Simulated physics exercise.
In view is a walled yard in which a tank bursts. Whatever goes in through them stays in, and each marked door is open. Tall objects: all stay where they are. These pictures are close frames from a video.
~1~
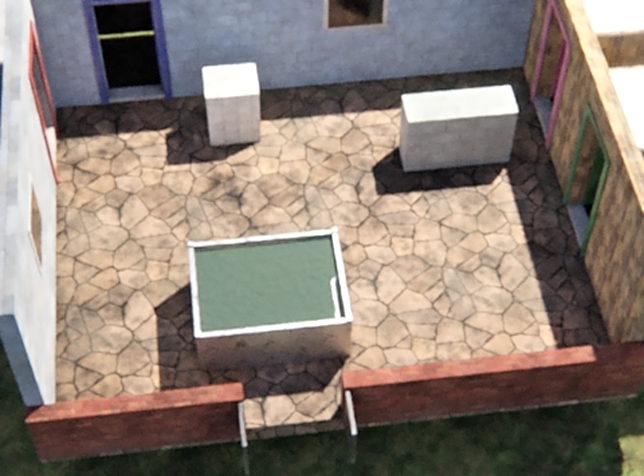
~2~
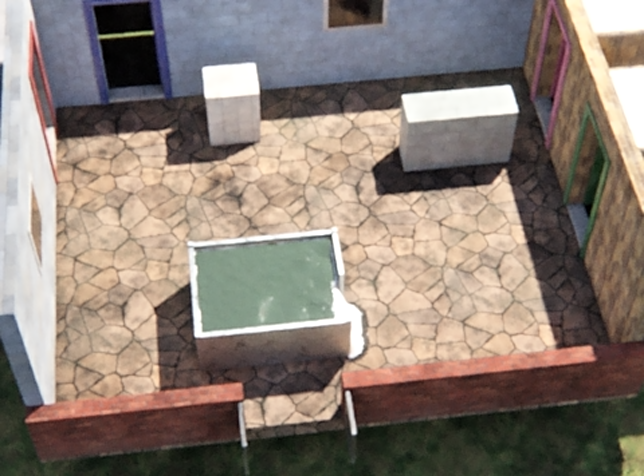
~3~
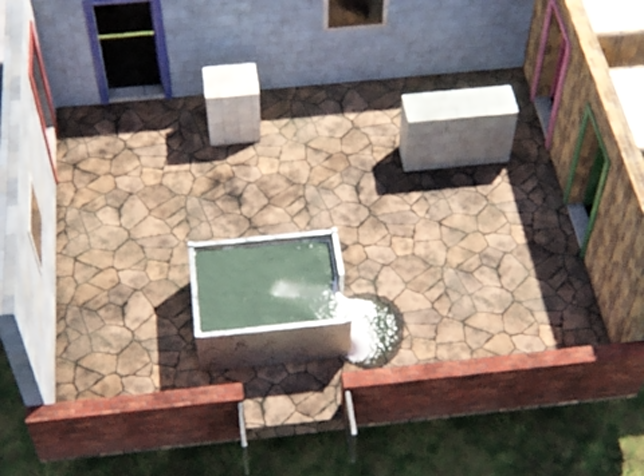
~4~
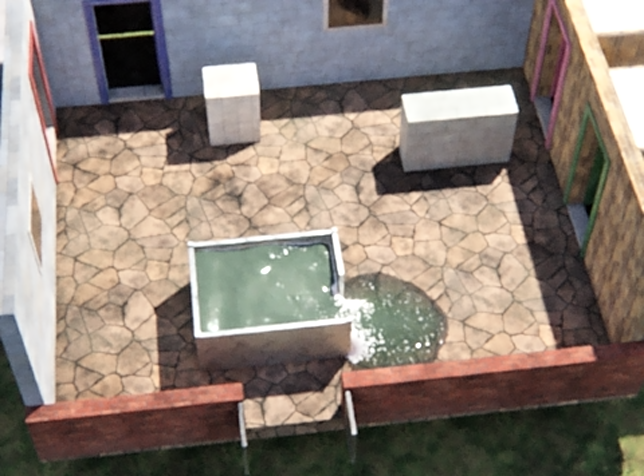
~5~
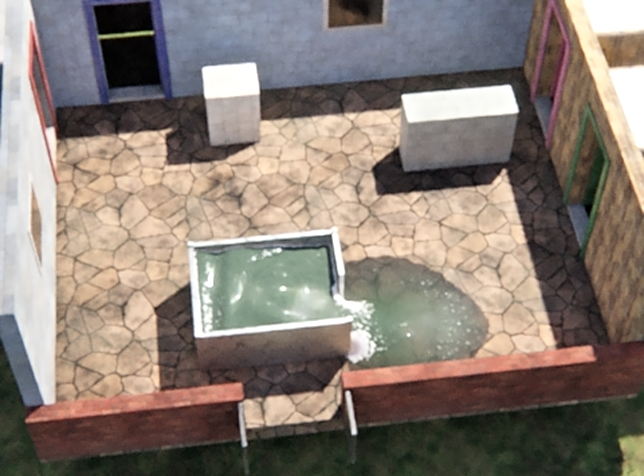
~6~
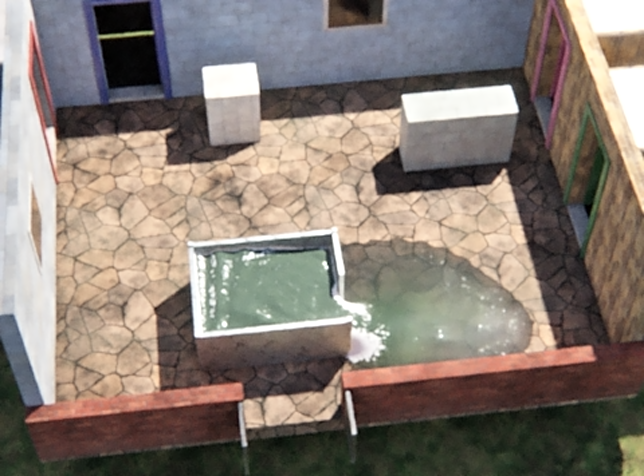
Green water pouring from the right side of a white-rimmed tank and spreading rightward across a walled, stone-paved yard.
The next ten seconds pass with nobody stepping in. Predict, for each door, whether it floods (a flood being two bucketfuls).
In the end green door: Exceeds two buckets, red door: Within two buckets, blue door: Within two buckets, pink door: Within two buckets.
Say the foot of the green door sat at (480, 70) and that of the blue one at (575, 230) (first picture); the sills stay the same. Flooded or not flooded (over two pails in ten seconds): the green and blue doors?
After that, the green door tops the limit and the blue door tops the limit.
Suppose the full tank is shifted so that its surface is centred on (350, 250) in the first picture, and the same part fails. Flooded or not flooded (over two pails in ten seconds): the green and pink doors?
Green exceeds the limit, pink falls short.
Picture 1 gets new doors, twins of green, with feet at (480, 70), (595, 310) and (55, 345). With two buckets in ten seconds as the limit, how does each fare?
Note: Door one overshoots; door two overshoots; door three undershoots.
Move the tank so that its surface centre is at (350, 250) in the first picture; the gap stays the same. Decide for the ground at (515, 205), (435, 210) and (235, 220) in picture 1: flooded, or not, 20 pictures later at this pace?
Spot one is touched, spot two is not touched, spot three is not touched.
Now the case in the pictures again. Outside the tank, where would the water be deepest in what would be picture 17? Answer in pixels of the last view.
Somewhere near (611, 361), I think.
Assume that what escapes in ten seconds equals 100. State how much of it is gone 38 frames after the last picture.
I'd put it near 80 in a hundred.
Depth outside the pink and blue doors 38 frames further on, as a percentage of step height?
I'd put the first at close to 80 per cent and the second at close to 0 per cent.
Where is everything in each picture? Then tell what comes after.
The first frame shows still water in the water tank at (268, 285).
In the second frame, water pours out at (342, 320) and has run to (351, 358).
In the third frame, the front is at (395, 313), out from the gap at (342, 321).
In the fourth frame, the front is at (442, 334), out from the gap at (342, 322).
In the fifth frame, the front is at (481, 333), out from the gap at (342, 322).
In the sixth frame, the front is at (524, 332), out from the gap at (342, 321).
A moment on, water covers 25 % of the floor; the green door wet at the sill, nothing in, the red door not reached, the blue door not reached, the pink door not reached.
Next, water covers 30 % of the floor; the green door over two buckets in, the red door not reached, the blue door not reached, the pink door not reached.
Then, water covers 30 % of the floor; the green door over two buckets in, the red door not reached, the blue door not reached, the pink door wet at the sill, nothing in.
Later, water covers 55 % of the floor; the green door far over two buckets in, the red door not reached, the blue door not reached, the pink door wet at the sill, nothing in.
In the end, water covers 90 % of the floor; the green door far over two buckets in, the red door wet at the sill, nothing in, the blue door wet at the sill, nothing in, the pink door wet at the sill, nothing in.
